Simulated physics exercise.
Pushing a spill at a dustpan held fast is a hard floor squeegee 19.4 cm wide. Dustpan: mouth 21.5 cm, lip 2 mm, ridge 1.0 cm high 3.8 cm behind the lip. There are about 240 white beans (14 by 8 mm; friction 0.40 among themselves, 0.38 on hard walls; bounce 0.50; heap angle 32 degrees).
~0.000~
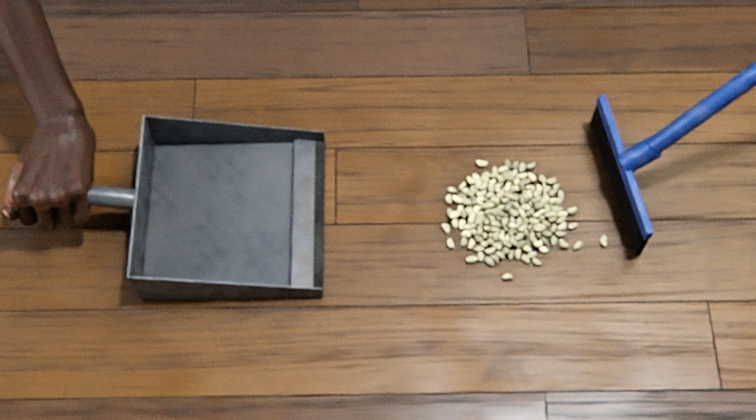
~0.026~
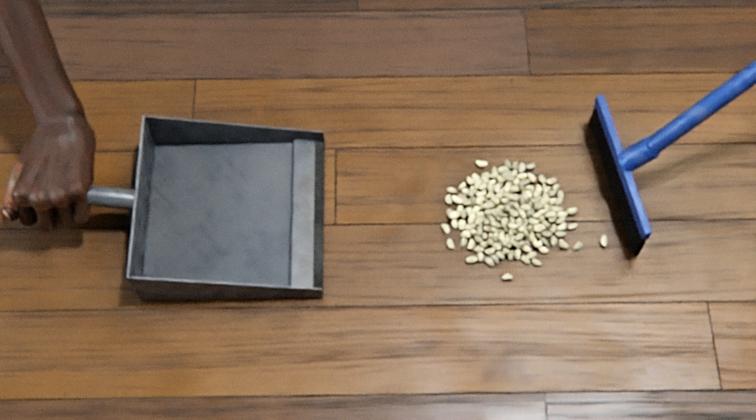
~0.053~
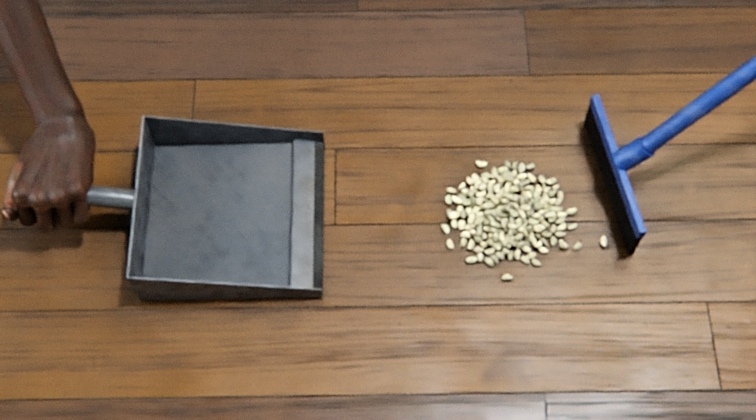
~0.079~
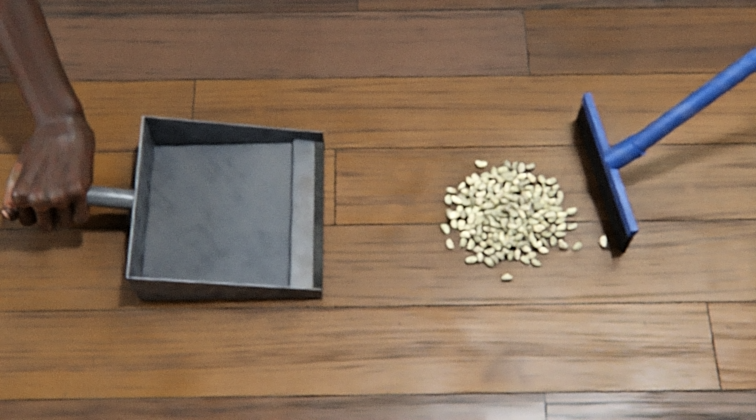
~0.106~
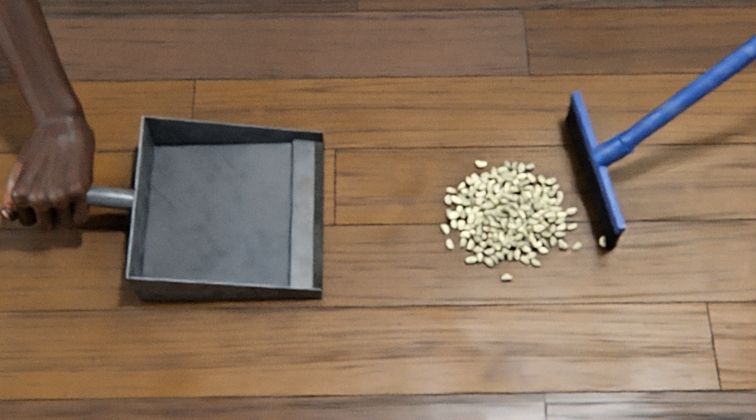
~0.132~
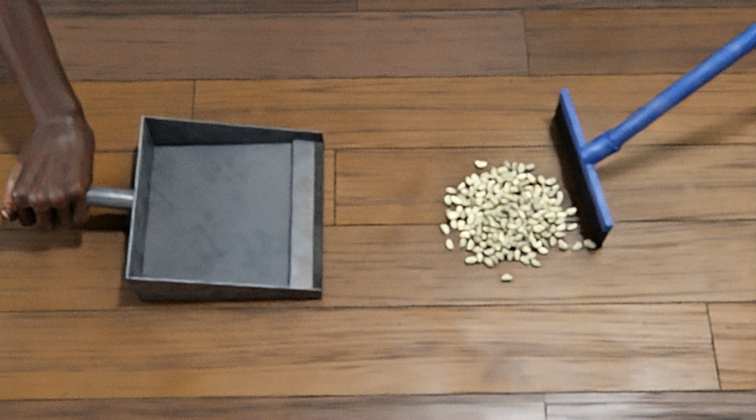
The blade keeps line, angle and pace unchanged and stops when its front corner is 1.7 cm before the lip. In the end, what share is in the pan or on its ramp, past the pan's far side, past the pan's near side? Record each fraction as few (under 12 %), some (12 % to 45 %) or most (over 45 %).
Recorded: Pan few; far side few; near side few.
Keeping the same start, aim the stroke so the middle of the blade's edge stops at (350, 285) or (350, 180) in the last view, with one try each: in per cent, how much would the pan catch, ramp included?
First try around 25 %, second try around 20 %.
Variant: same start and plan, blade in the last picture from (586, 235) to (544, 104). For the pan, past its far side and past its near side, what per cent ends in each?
Final per cent - pan 35, far 5, near 15.
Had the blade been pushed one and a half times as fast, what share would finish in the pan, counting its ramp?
I'd put it at close to 15 per cent.
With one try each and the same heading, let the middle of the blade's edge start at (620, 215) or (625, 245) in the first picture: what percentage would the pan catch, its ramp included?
Around 15 percent, then around 20 percent.
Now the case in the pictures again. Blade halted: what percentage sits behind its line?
I'd put it near 55 in a hundred.
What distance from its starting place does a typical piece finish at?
Roughly 12 cm.
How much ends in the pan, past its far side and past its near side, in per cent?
Final, in %: Pan 5, far side 5, near side 5.
After 0.39 s, middle of the blade 18 cm from the lip; 0 % over the lip, far side 0 %, near side 0 %.
After 0.56 s, middle of the blade 9 cm from the lip; 0 % over the lip, far side 5 %, near side 0 %.
After 0.85 s, middle of the blade 4 cm from the lip; 5 % over the lip, far side 5 %, near side 5 %.
By 2.2 s all is still; pan 5 %, far side 5 %, near side 5 %, in front of the lip or behind the blade 85 %.
